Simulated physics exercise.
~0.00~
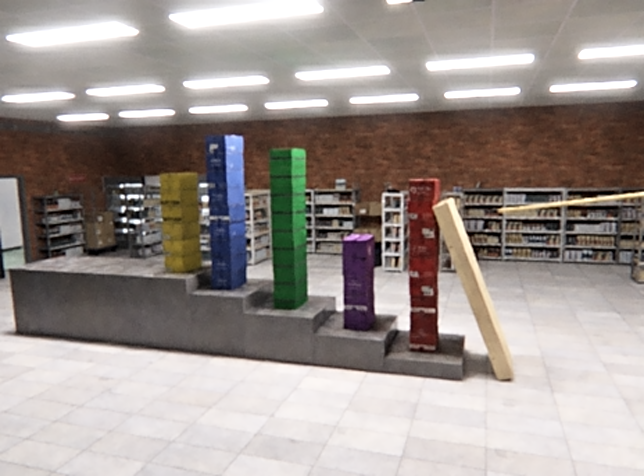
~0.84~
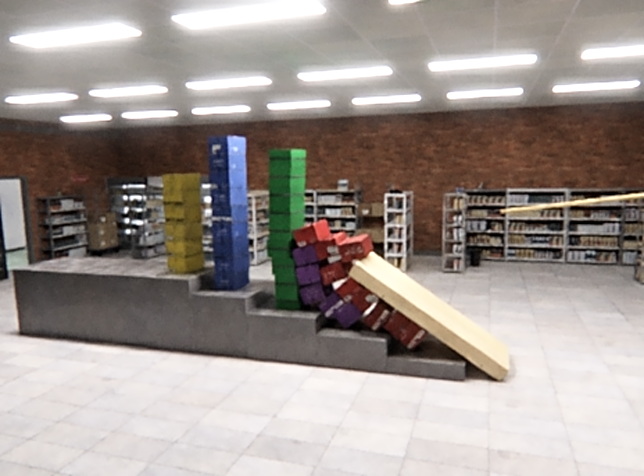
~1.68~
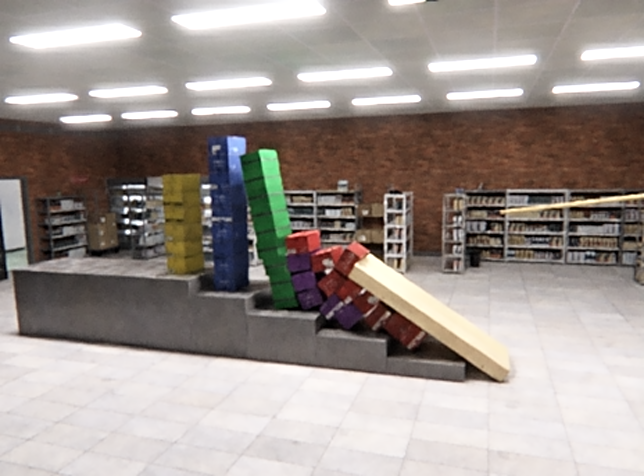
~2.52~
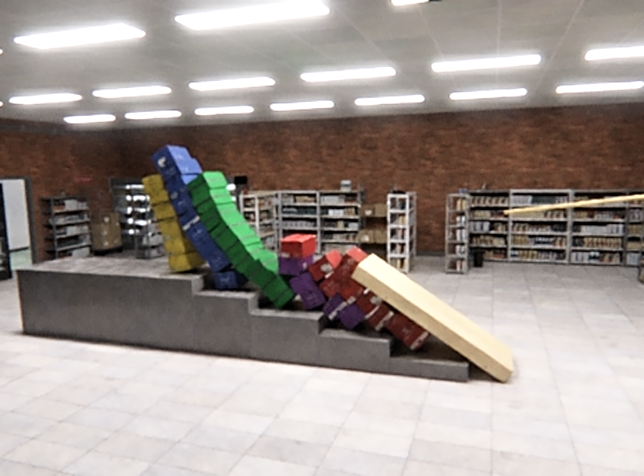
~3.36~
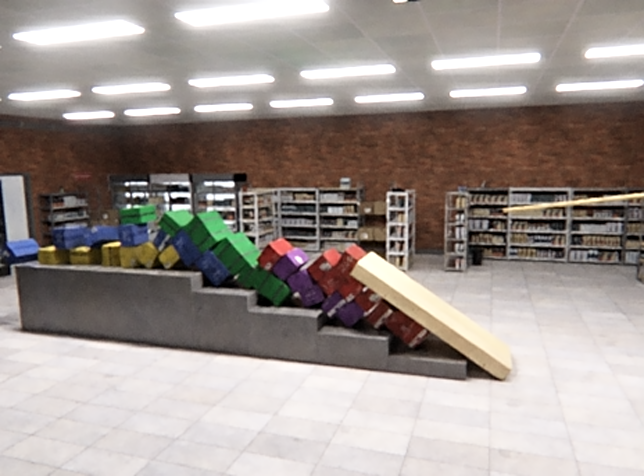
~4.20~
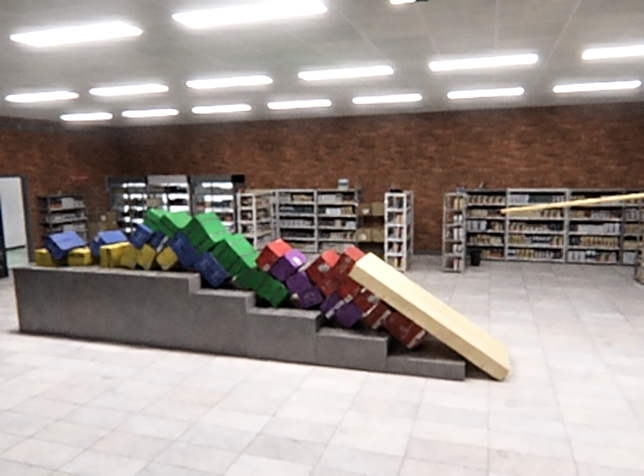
Colored carton columns on rising steps toppling leftward one after another as a wooden board tips, ending in a slanting heap.
